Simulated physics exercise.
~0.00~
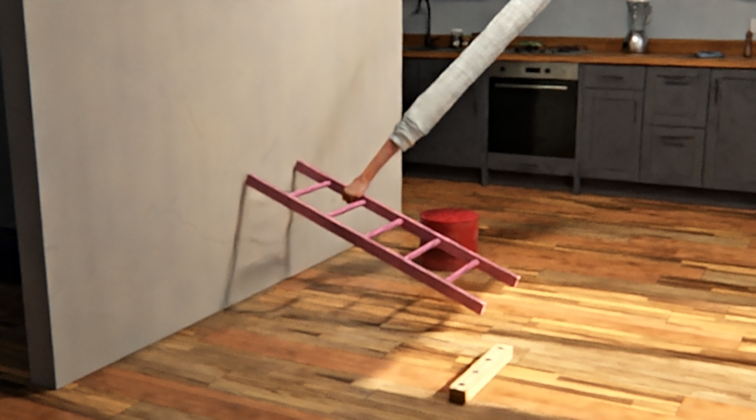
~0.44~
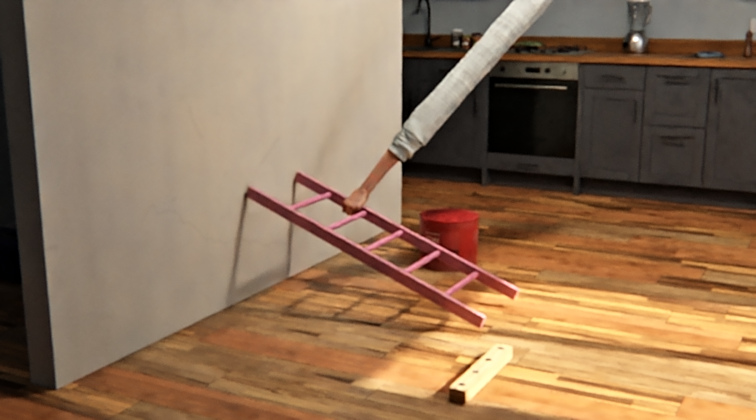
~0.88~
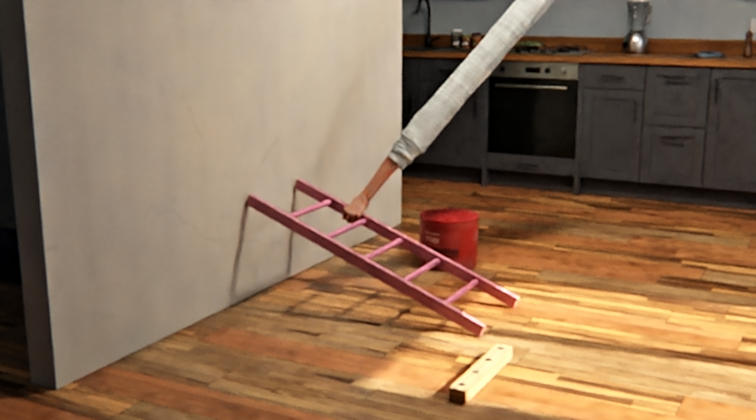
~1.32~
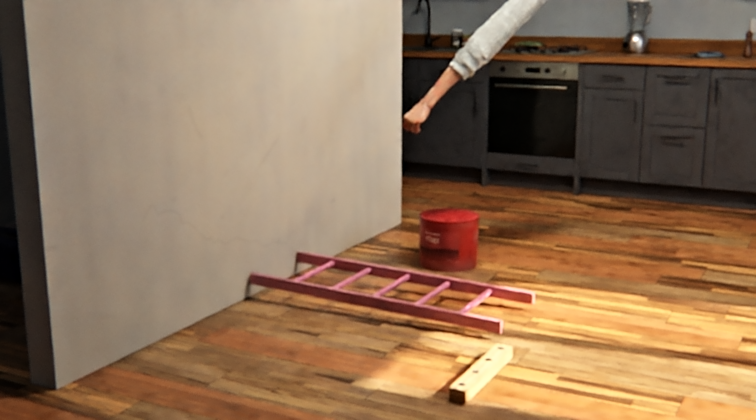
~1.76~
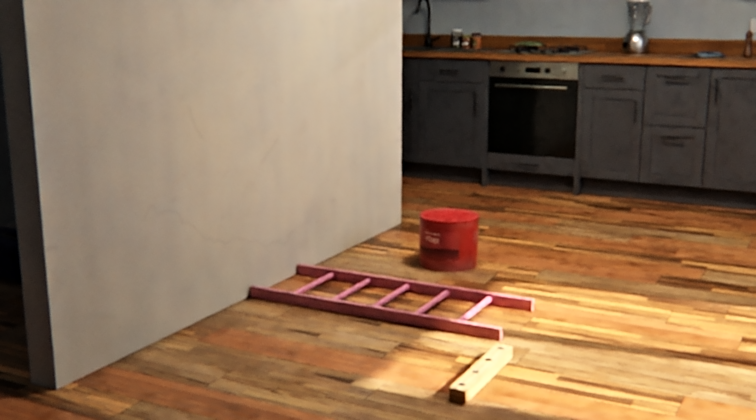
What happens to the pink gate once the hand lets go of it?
The pink gate does not stay propped against the wall. It slides out and falls, ending up flat on the wooden floor.
